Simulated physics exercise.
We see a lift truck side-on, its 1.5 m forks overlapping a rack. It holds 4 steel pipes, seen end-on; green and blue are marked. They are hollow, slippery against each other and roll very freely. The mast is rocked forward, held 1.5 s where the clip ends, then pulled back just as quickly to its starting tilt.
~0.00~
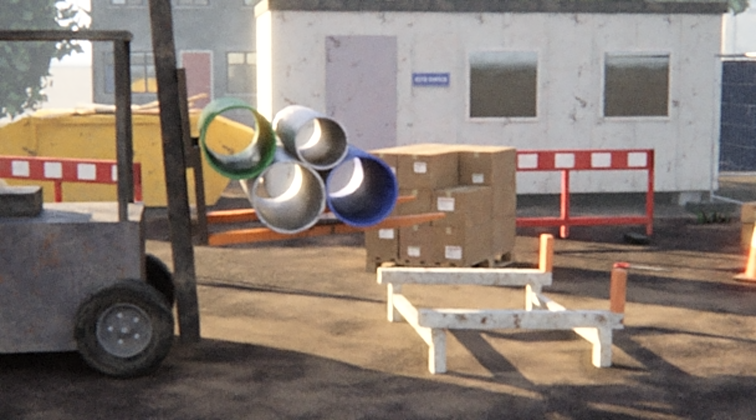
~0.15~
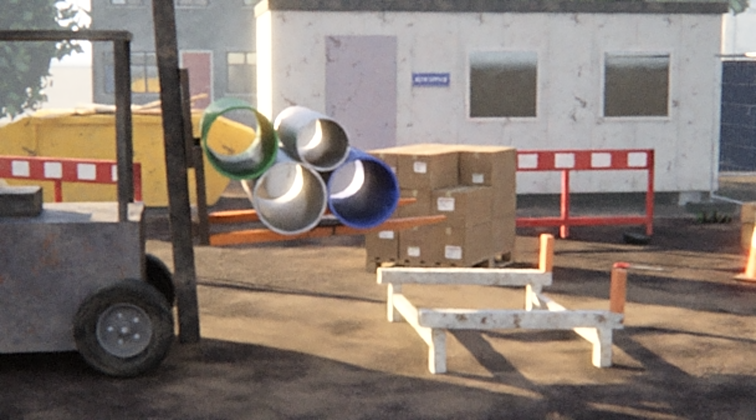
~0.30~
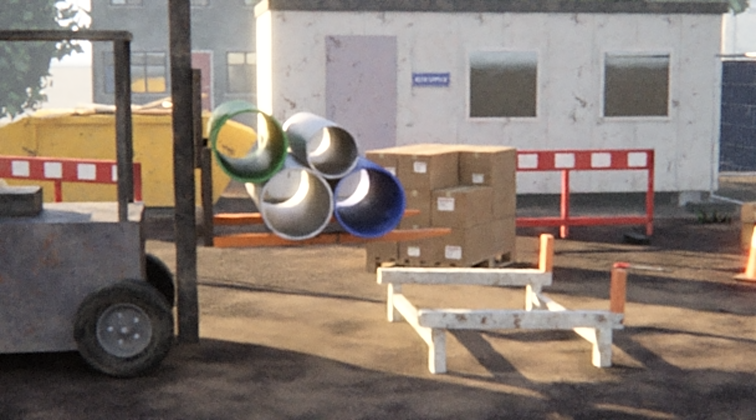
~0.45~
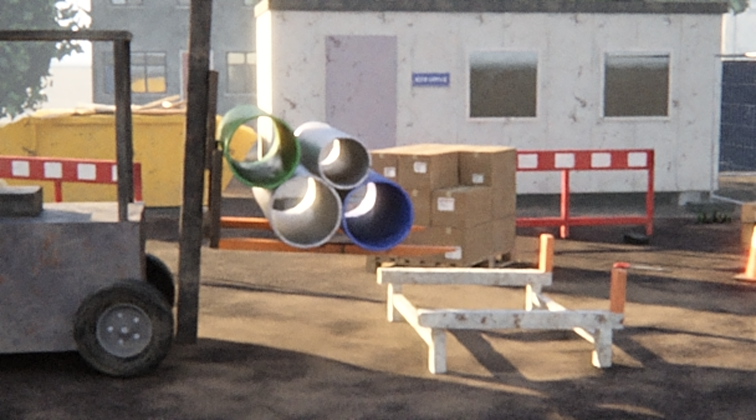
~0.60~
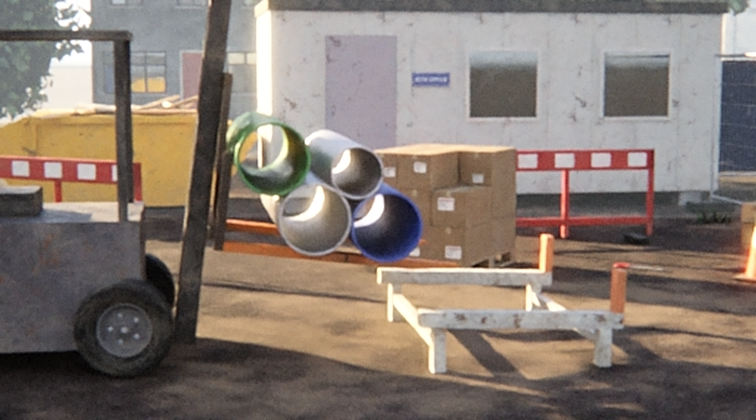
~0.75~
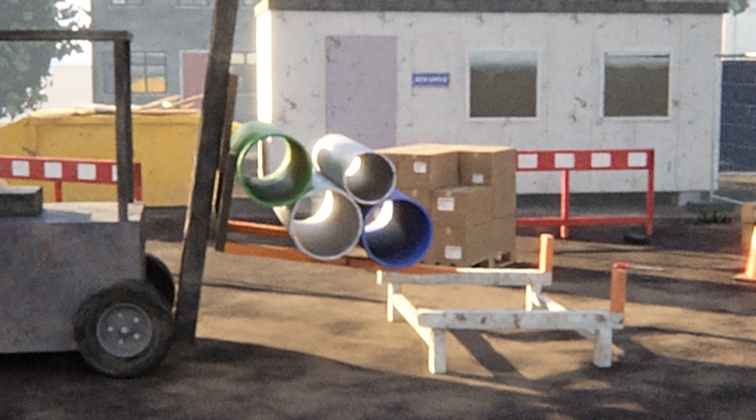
In a yard beside a white site cabin, a forklift carrying four hollow pipes on raised forks rocks its mast forward, and the forks go from tilting slightly up to sloping down over a low white rack as the pipes shift rightward and lower.
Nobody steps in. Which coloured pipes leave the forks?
The green one goes onto the rack; the blue one leaves the forks.
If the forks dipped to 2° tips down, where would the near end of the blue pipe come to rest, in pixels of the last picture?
Around (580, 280).
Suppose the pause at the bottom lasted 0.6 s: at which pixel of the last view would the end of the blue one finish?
Around (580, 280).
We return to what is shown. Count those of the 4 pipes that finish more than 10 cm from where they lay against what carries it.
The count is 4.
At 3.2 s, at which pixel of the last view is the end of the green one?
Around (485, 198).
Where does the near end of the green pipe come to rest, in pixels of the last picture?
Around (554, 217).
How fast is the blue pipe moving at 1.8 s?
Near 1.0 m/s.
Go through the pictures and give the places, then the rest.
In the first picture, green (240, 143), blue (363, 192); forks 4° tips up; tips at (440, 215); 2 of the 4 lie directly on the forks.
In the second picture, green (242, 144), blue (364, 193); forks 3° tips up.
In the third picture, green (251, 147), blue (371, 203); forks level.
In the fourth picture, green (264, 152), blue (379, 216); forks 4° tips down; tips at (449, 249).
In the fifth picture, green (274, 160), blue (388, 228); forks 7° tips down.
In the sixth picture, green (277, 171), blue (399, 234); forks 8° tips down; tips at (453, 271).
Then, 1.8 s in, green is on the forks, 110 cm from the tips, rolling right; blue is on the rack, 55 cm from the rack's far end, rolling right; 2 off the forks so far.
Then, 3.2 s in, green is on the rack, 95 cm from the rack's far end, rolling right; blue is on the rack, 30 cm from the rack's far end; 4 off the forks so far.
In the end (6.4 s), green is up on others, 50 cm from the rack's far end; blue is on the rack, 30 cm from the rack's far end; 4 off the forks so far.
